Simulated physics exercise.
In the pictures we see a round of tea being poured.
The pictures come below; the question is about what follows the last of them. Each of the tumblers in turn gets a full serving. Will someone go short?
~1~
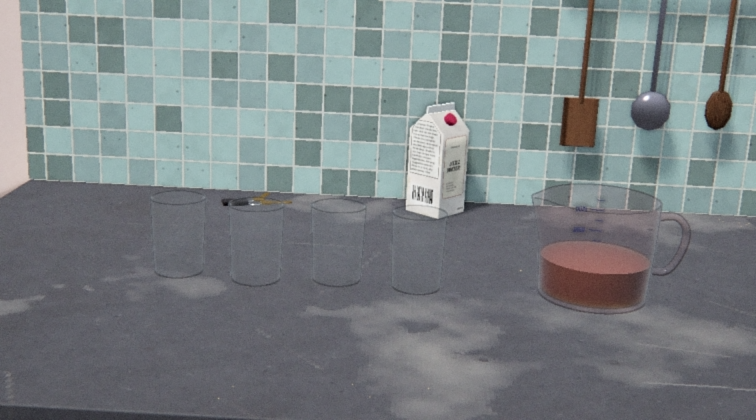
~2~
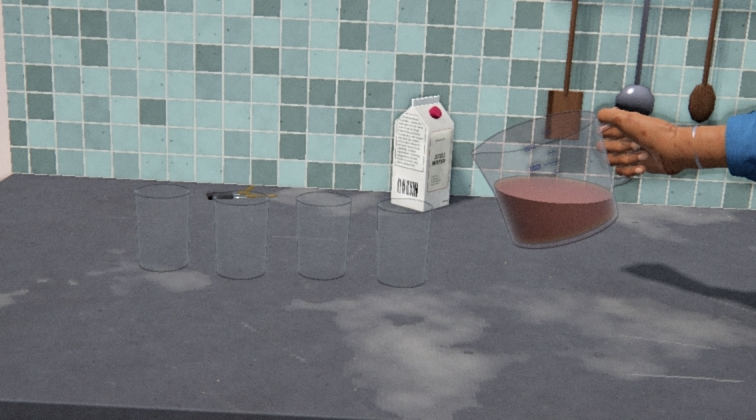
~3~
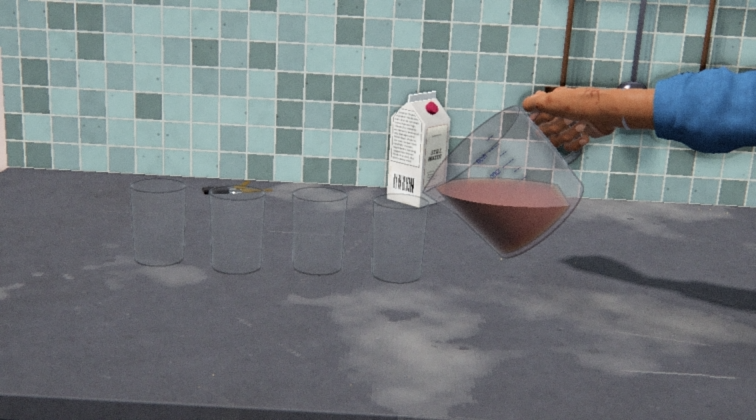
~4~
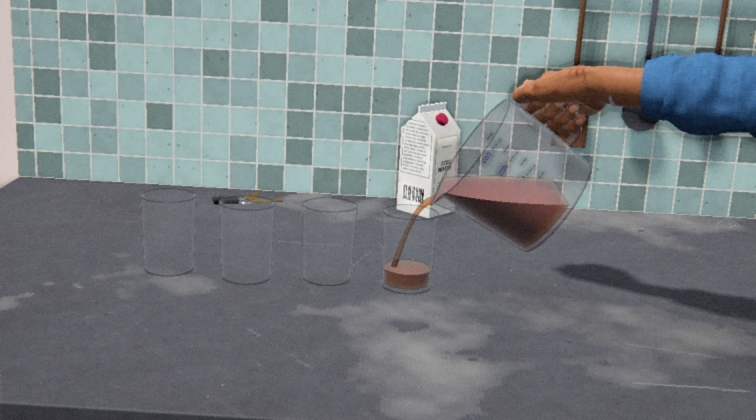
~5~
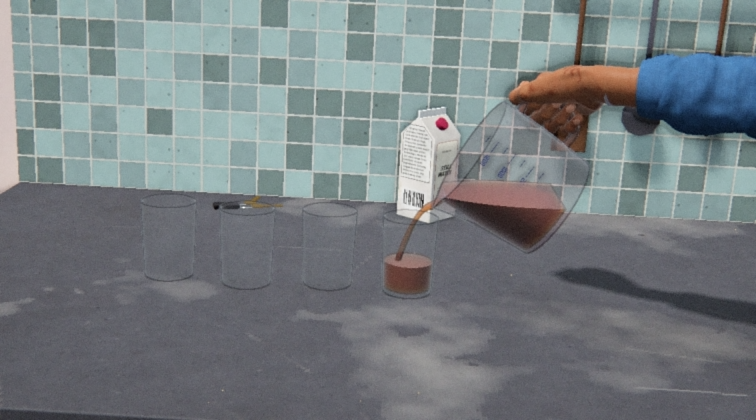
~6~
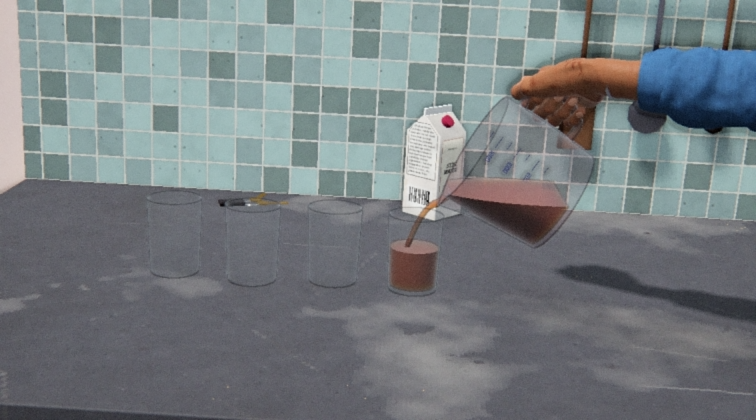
The last one misses out.
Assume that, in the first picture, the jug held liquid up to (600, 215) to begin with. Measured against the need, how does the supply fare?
Having weighed it up, I'd say it's adequate.
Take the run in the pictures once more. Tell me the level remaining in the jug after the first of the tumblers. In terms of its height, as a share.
The level sits at roughly 20 percent.
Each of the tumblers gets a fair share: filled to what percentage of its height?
My figure is 60 %.
Next, the first is about three quarters full.
After that, the first is done and the jug has about two thirds of its load.
Finally, the jug is empty with two filled and the next at about half of a serving.
